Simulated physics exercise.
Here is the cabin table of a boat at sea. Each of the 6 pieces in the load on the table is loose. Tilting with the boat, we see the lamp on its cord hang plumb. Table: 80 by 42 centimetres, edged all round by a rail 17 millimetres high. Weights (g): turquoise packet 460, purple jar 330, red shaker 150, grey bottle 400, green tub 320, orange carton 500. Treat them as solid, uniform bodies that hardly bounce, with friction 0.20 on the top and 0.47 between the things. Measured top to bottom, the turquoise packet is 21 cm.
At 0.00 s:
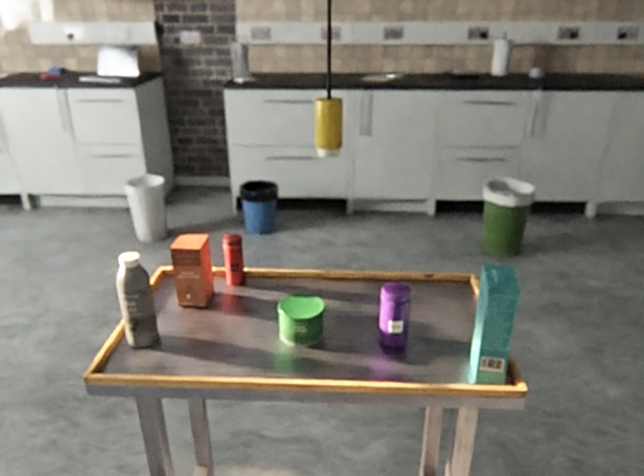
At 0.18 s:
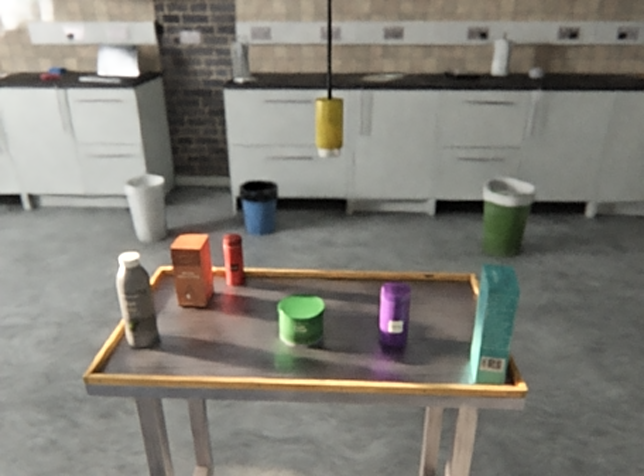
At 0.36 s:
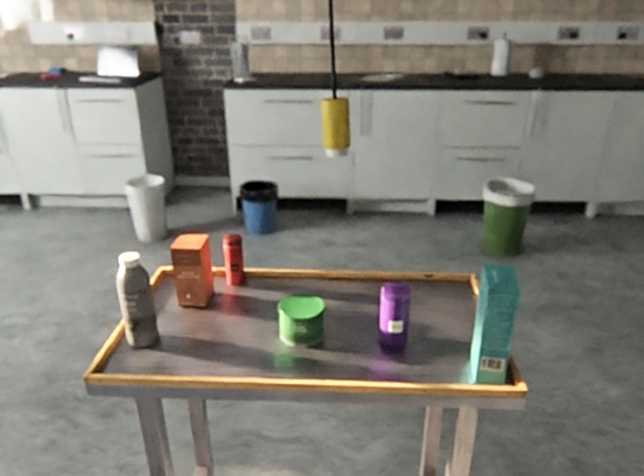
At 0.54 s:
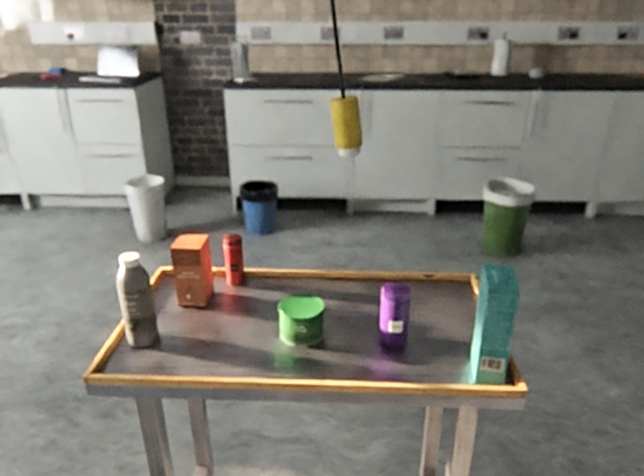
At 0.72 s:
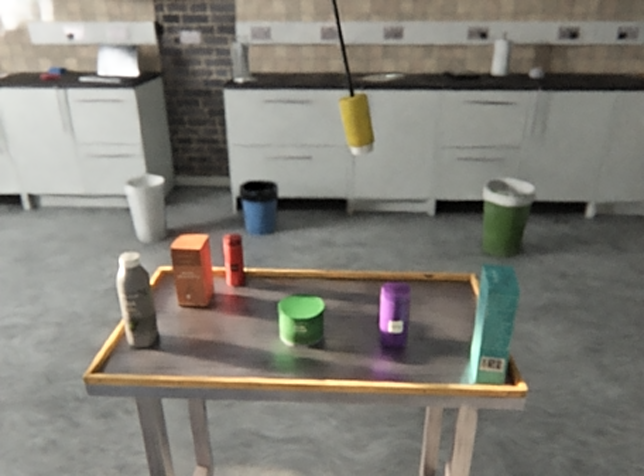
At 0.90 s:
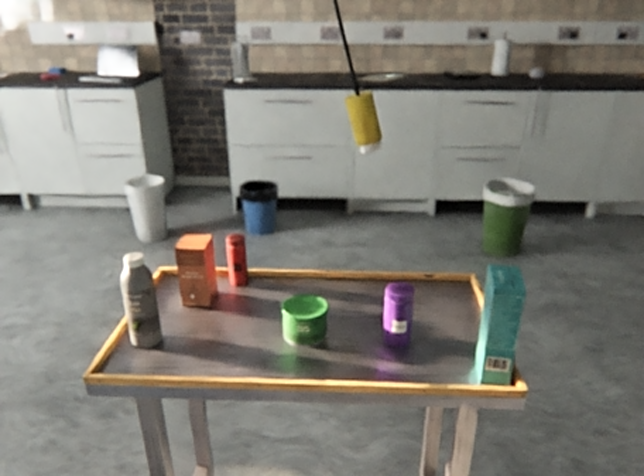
A rail-edged metal table stands in a grey-floored room with pale cabinets and bins behind, seen from the front and slightly above. From left to right sit a grey bottle, orange carton, red shaker, green tub, purple jar and tall turquoise packet, with a yellow lamp hanging behind. The lamp first hangs straight, then leans steadily rightward on its cord, and lastly all six items shift slightly right, the view unchanged.
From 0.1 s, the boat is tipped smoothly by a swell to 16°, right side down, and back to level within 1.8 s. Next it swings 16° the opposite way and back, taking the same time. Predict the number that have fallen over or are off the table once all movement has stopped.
Oh, a single thing goes over or off.
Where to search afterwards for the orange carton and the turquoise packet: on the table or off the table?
Orange carton: In bounds; turquoise packet: Out of bounds.
After 1.30 s, floor tilted 12°, right side down; turquoise packet tipped 24° from how it sat near (524, 326); purple jar slid 10 cm near (446, 315); orange carton slid 11 cm.
After 1.70 s, floor tilted 2°, right side down; turquoise packet now off the table; purple jar slid 19 cm near (486, 316); red shaker slid 20 cm.
After 3.10 s, floor tilted 12°, left side down; purple jar slid 8 cm near (434, 315); orange carton slid 11 cm; green tub slid 11 cm.
At rest (4.2 s), off the table, turquoise packet; the other 5 in place, give or take 5 cm. In the last view, purple jar near (386, 314).
